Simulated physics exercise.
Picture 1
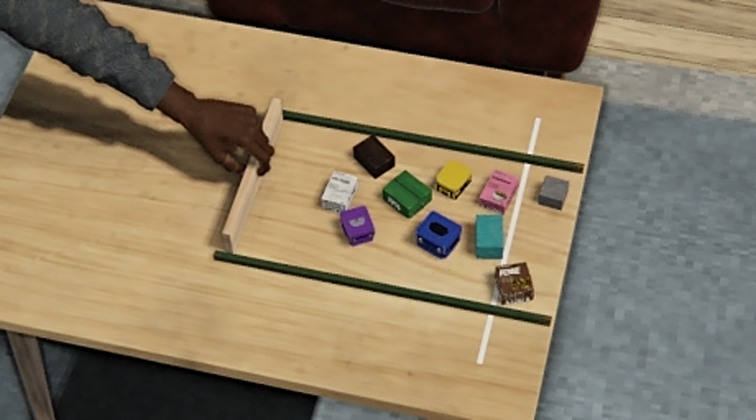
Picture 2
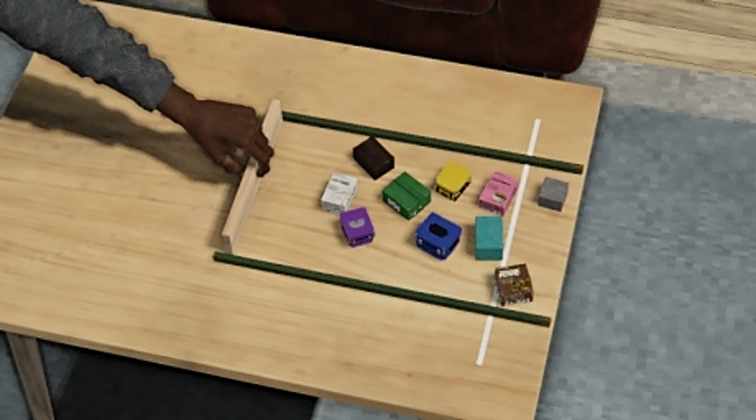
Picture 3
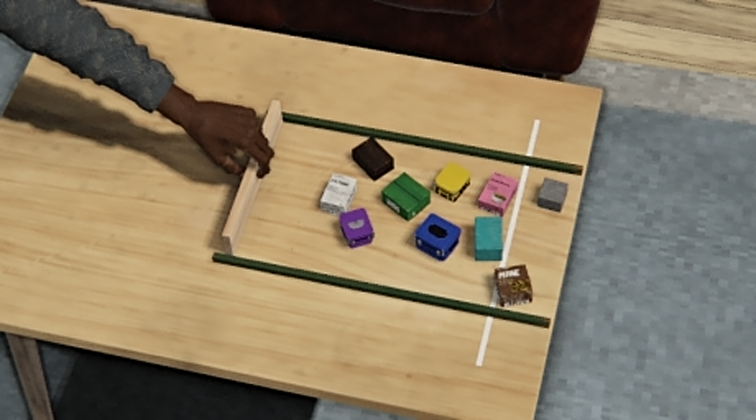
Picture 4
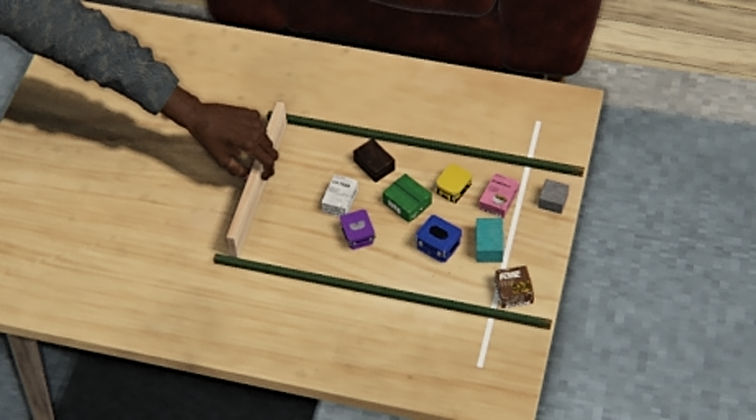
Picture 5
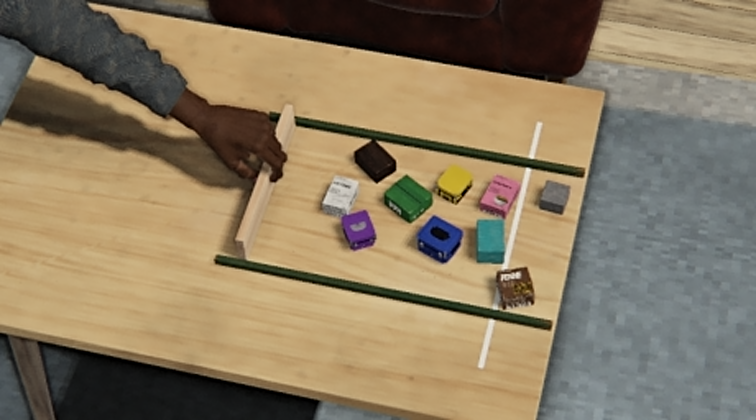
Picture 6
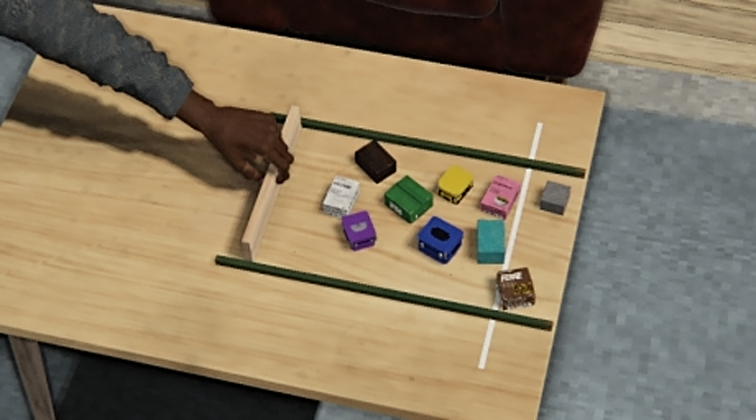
On a wooden table, a hand slides a board slightly right toward ten small objects.
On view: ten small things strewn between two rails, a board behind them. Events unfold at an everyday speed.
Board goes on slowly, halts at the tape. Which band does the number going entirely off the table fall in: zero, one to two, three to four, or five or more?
It falls in the three to four band.
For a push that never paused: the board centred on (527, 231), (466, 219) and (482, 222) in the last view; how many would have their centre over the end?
6; 1; 1.
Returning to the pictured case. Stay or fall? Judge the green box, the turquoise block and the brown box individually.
Green box: Up; turquoise block: Down; brown box: Up.
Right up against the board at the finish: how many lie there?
In contact: 3.
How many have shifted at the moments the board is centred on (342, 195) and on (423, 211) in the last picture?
At the first place 2, at the second 8.
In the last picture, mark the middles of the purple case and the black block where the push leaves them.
About (518, 269), and about (546, 188).
Soon after, none off yet; grey block at rest near (555, 198); brown box at rest near (516, 289); turquoise block at rest near (491, 242).
Then, none off yet; grey block tipped well over near (597, 205); brown box at rest near (516, 289); turquoise block moved about its own width near (549, 253).
At rest, the number that fall off is three or four; fallen, pink box, turquoise block and grey block.
